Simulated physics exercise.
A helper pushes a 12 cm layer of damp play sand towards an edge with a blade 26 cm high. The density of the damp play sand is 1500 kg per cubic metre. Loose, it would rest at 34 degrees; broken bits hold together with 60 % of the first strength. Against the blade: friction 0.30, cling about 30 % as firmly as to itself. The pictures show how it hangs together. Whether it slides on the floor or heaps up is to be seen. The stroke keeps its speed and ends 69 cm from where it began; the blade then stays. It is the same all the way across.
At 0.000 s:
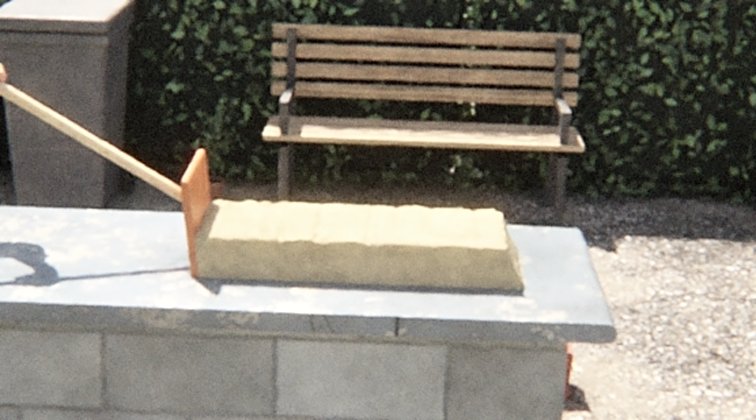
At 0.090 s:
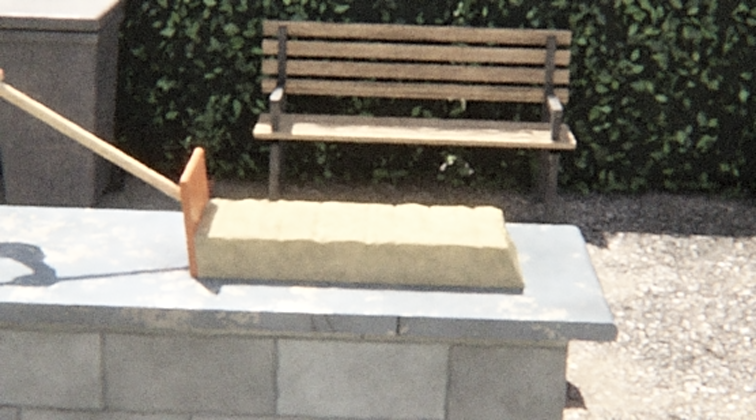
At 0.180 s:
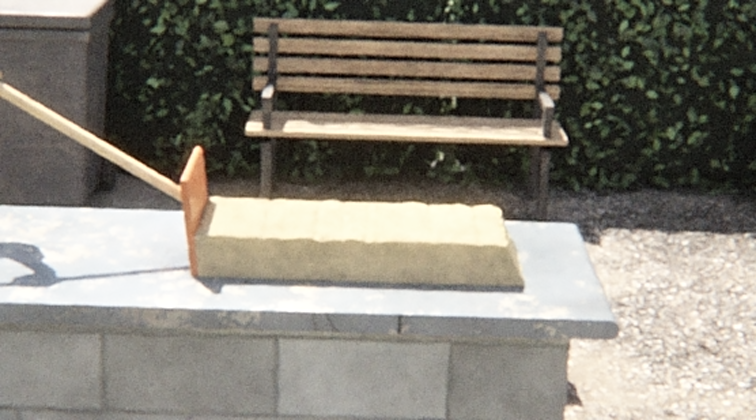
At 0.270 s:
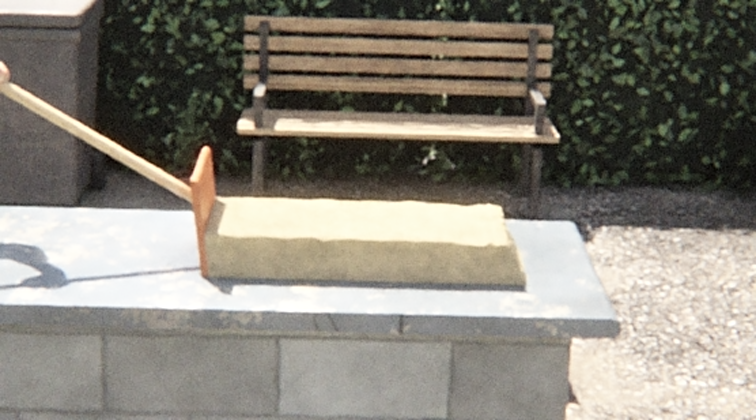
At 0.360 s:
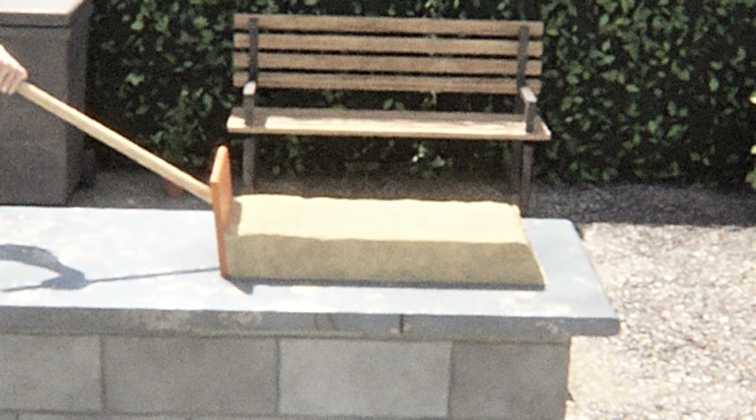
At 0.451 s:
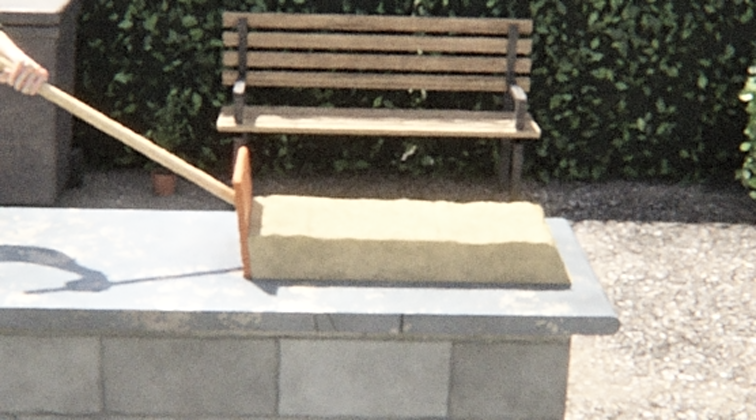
The clip opens on a long, flat-topped block of damp sand on a grey slab, an upright orange blade resting against its left end, before a bench and hedge. The blade then pushes right by its wooden handle, a hand coming into view, and the block slides along in one piece.
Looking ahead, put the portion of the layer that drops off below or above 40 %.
Expect above 40 %.
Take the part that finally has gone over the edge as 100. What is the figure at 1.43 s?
About 100 %.
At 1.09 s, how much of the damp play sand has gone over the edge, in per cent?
Some 14 per cent.
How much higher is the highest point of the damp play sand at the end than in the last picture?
Some 0.0 cm.
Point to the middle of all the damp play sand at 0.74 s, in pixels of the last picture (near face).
At about (481, 262).
After 0.74 s, 0 % has gone over the edge.
After 1.09 s, 14 % has gone over the edge.
After 1.43 s, 49 % has gone over the edge.
After 1.78 s, 49 % has gone over the edge.
After 2.30 s, at the end, 49 % has gone over the edge.
